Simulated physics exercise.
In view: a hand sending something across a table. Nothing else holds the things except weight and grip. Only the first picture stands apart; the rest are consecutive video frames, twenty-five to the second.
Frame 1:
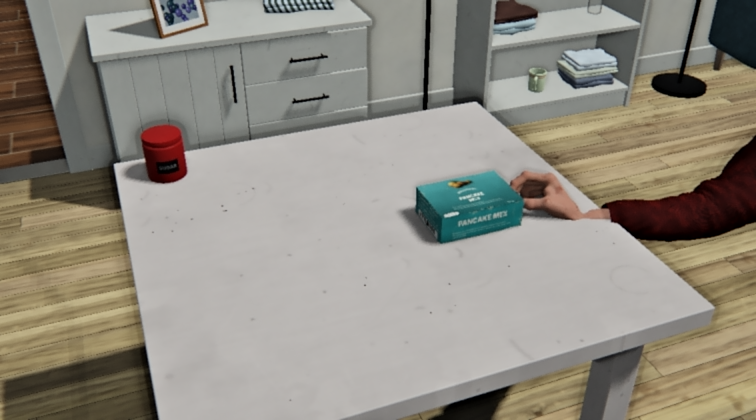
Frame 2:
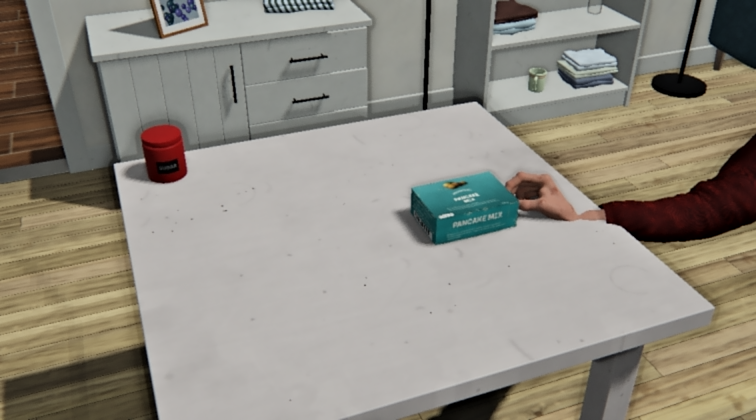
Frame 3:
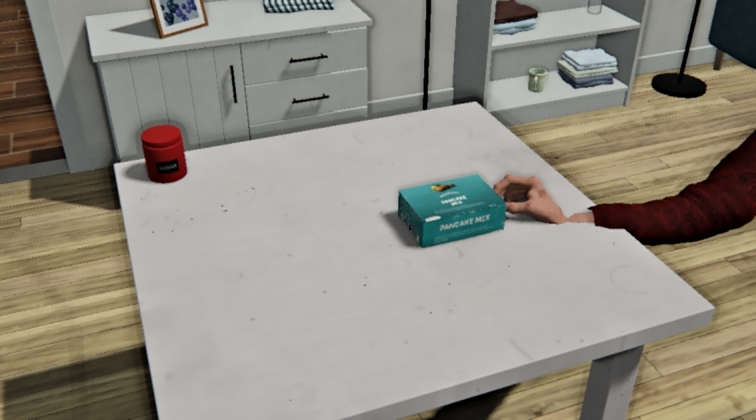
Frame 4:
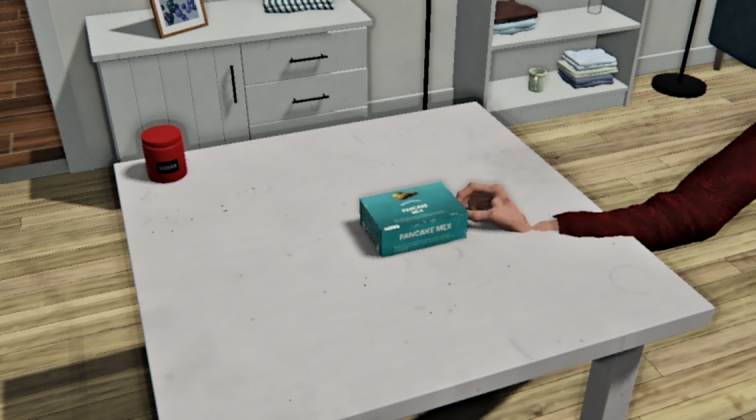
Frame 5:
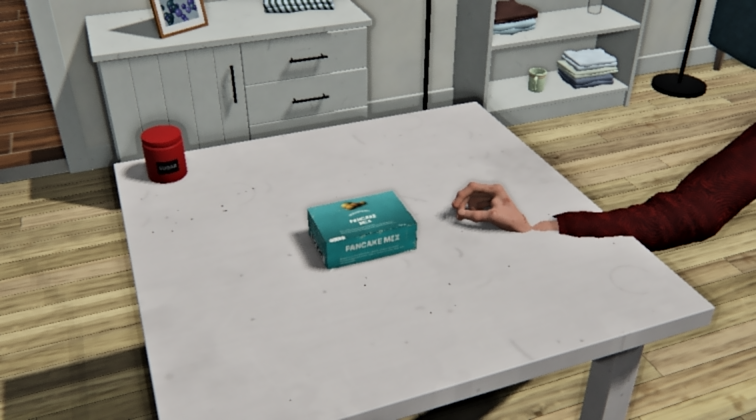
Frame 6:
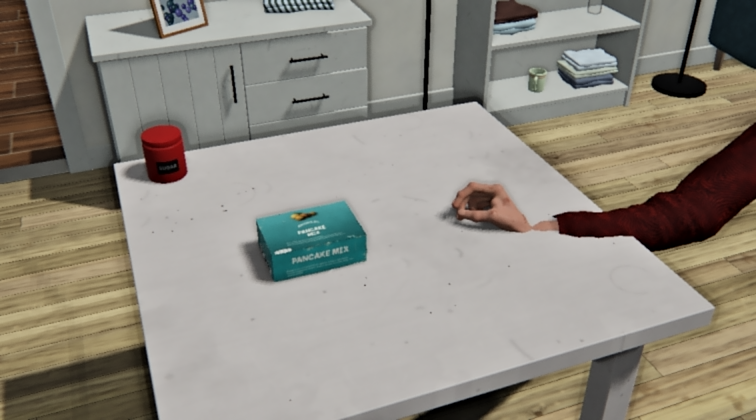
A turquoise box of pancake mix is pushed leftward by a hand across a pale tabletop, seen from above at an angle in a room with light wooden flooring. A red canister stands at the table's far left, white drawers and shelves sit behind, and a dark-red sleeved arm reaches in from the right. The hand halts while the box slides on, leftward and slightly nearer, before a still camera.
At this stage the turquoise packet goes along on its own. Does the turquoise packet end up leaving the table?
Yes.
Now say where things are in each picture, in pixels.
Under the hand; turquoise packet (469, 206), in the first frame.
Under the hand; turquoise packet (464, 207), in the second frame.
Under the hand; turquoise packet (451, 210), in the third frame.
Turquoise packet (413, 218), in the fourth frame.
Turquoise packet (362, 229) shifted a little, in the fifth frame.
Turquoise packet (311, 240) shifted about its own width, in the sixth frame.
Then, 0.20 s on from there, turquoise packet now off the table.
Then, 0.40 s on from there, things are still on the move.
Then, 0.60 s on from there, as before.
In the end, off the table, turquoise packet.
